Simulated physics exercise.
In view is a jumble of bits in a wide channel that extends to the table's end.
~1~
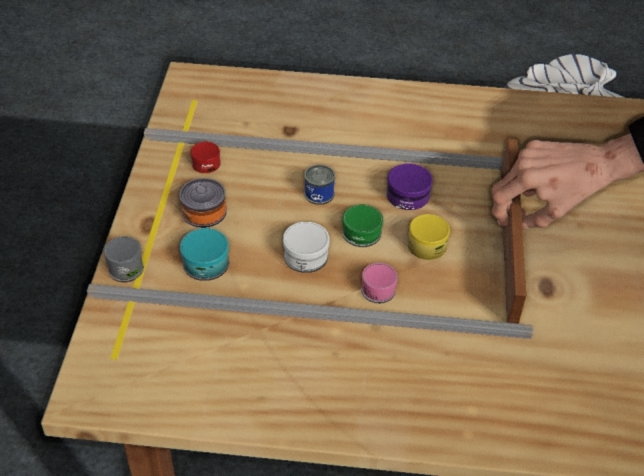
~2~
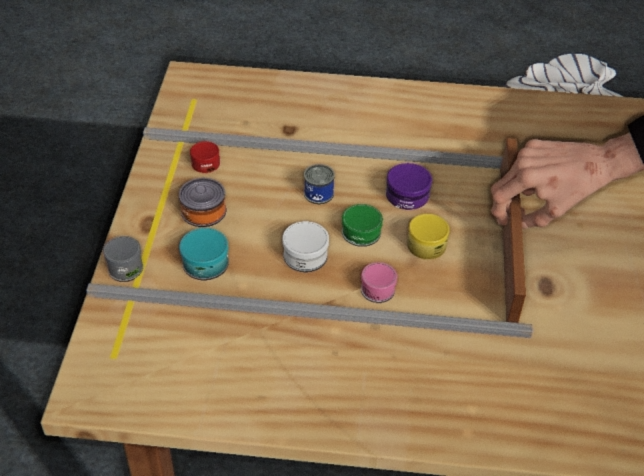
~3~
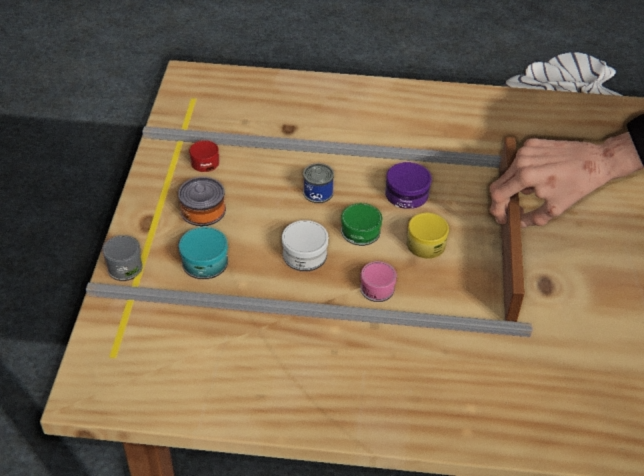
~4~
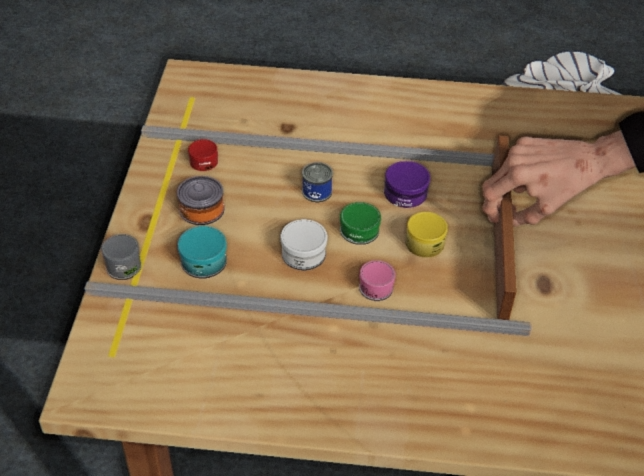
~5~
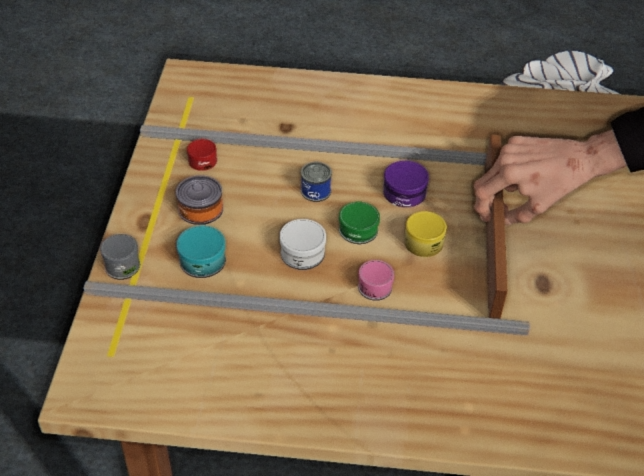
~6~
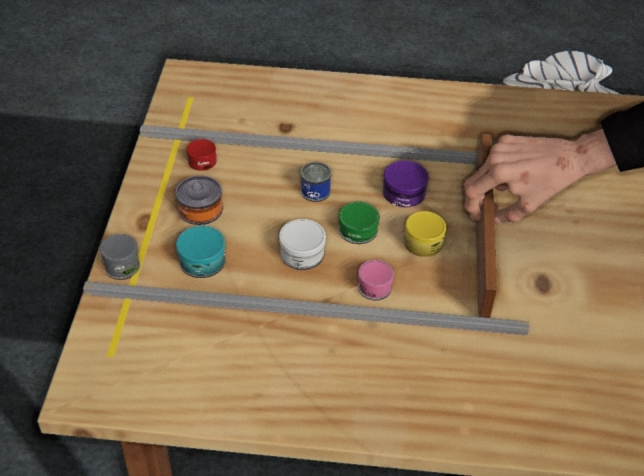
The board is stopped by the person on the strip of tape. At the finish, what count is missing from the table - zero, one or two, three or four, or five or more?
Missing: Five or more.
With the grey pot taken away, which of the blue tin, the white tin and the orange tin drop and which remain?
In that case the blue tin goes off the edge, the white tin stays where it is, the orange tin goes off the edge.
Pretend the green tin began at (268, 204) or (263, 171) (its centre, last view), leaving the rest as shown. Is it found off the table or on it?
First spot: Safe; second: Gone.
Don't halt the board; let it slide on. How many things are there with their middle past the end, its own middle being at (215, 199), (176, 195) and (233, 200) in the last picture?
Place by place: 0, 2 and 0.
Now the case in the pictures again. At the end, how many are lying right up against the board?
Count: 4.
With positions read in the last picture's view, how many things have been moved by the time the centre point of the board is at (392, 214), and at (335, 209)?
First 4, then 6.
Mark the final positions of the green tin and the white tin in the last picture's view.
I'd put one close to (127, 180) and the other close to (122, 234).
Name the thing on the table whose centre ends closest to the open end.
Nearest at the end: The green tin.
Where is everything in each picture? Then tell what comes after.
Grey pot (124, 260); red tub (206, 158); orange tin (203, 203); board (512, 227); tape (160, 213), in the first picture.
Red tub (205, 157); yellow tub (428, 237), in the second picture.
Orange tin (202, 201); turquoise tin (204, 253), in the third picture.
Grey pot (122, 257); blue tin (317, 182), in the fourth picture.
Red tub (202, 155); board (495, 223), in the fifth picture.
Grey pot (120, 257); red tub (202, 155); orange tin (200, 200); board (485, 222); tape (156, 210), in the sixth picture.
Early on, none off yet; grey pot at rest near (120, 257); red tub at rest near (202, 155); orange tin at rest near (200, 200).
A while later, none off yet; grey pot at rest near (120, 257); red tub at rest near (202, 155); orange tin travelled about its own width near (173, 194).
Finally, the number that fall off is five or more; lost, blue tin, turquoise tin, orange tin, red tub and grey pot.
